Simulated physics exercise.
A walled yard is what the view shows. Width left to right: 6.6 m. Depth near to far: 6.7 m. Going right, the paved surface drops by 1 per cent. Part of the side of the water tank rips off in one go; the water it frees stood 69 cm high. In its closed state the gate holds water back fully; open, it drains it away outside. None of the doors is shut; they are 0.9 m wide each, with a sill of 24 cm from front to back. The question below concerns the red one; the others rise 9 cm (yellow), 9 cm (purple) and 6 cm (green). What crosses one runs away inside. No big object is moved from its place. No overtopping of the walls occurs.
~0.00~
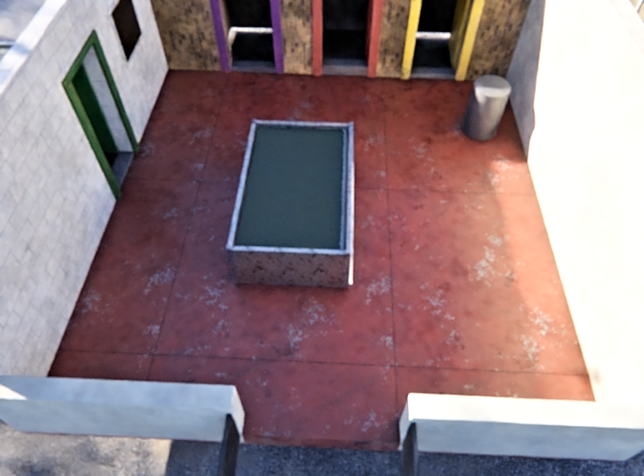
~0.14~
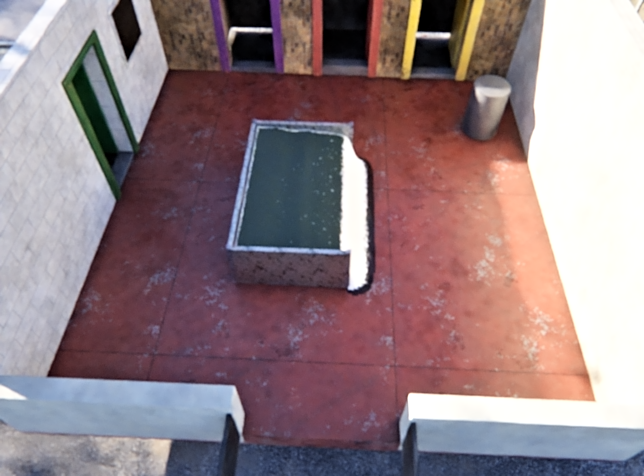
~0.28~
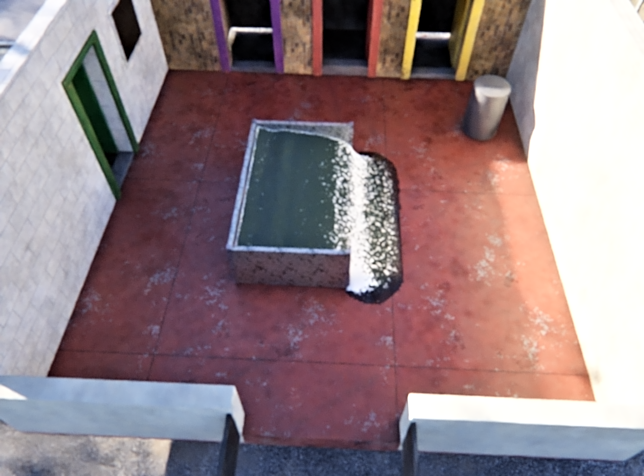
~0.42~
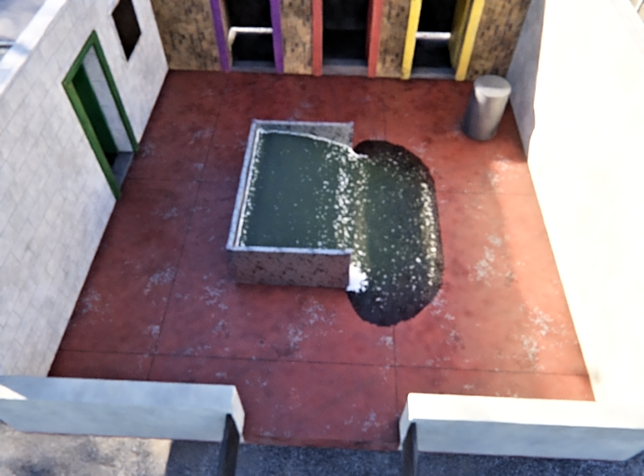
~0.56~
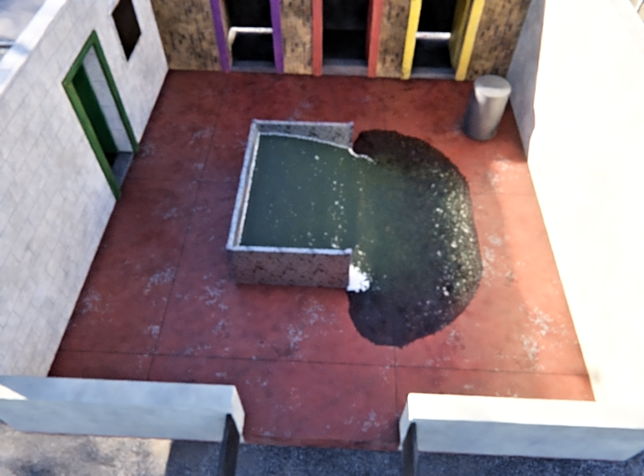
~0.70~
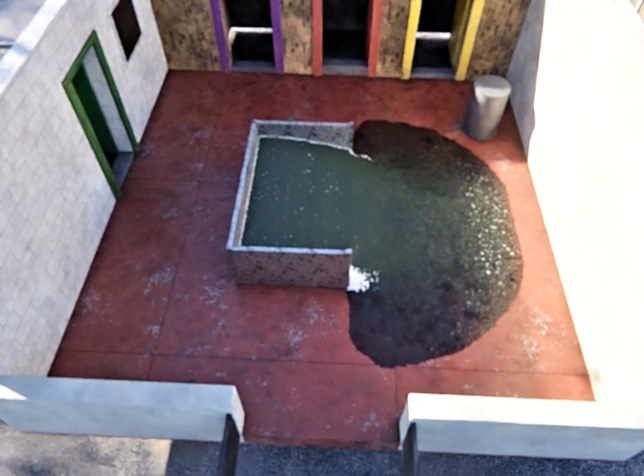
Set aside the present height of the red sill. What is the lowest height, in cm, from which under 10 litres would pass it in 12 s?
6 cm.
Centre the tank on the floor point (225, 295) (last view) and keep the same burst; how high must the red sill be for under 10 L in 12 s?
In that case about 9.0 cm.
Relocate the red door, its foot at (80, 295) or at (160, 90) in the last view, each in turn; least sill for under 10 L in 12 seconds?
Minimums: About 7.5 cm and 7.5 cm.
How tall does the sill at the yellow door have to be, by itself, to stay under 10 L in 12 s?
Door yellow, min height approx. 10.0 cm.
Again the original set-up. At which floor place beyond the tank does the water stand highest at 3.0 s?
At about pixel (592, 415).
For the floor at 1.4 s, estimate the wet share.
35 %.
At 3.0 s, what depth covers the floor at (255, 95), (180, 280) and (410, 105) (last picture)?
Respectively 0 cm, 0 cm and 1 cm.
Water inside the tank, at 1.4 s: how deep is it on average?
Averaged depth comes out at about 24 cm.
After 1.4 s water covers 35 % of the floor, deepest (42 cm) near (539, 225); it has not reached the red door.
After 3.0 s water covers 40 % of the floor, deepest (32 cm) near (592, 415); it has not reached the red door.
After 12.0 s water covers 100 % of the floor, deepest (10 cm) near (245, 203); 4 cm at the red door, 0 litres in over its 20 cm sill.
At the red door as built, the water arrived by 3.7 s and peaked near 10 cm at 4.6 s.
With a sill of 5 cm, 15 litres would have come in within the 12 s; with 6.5 cm, 7 litres. So under 10 litres takes about 6 cm.
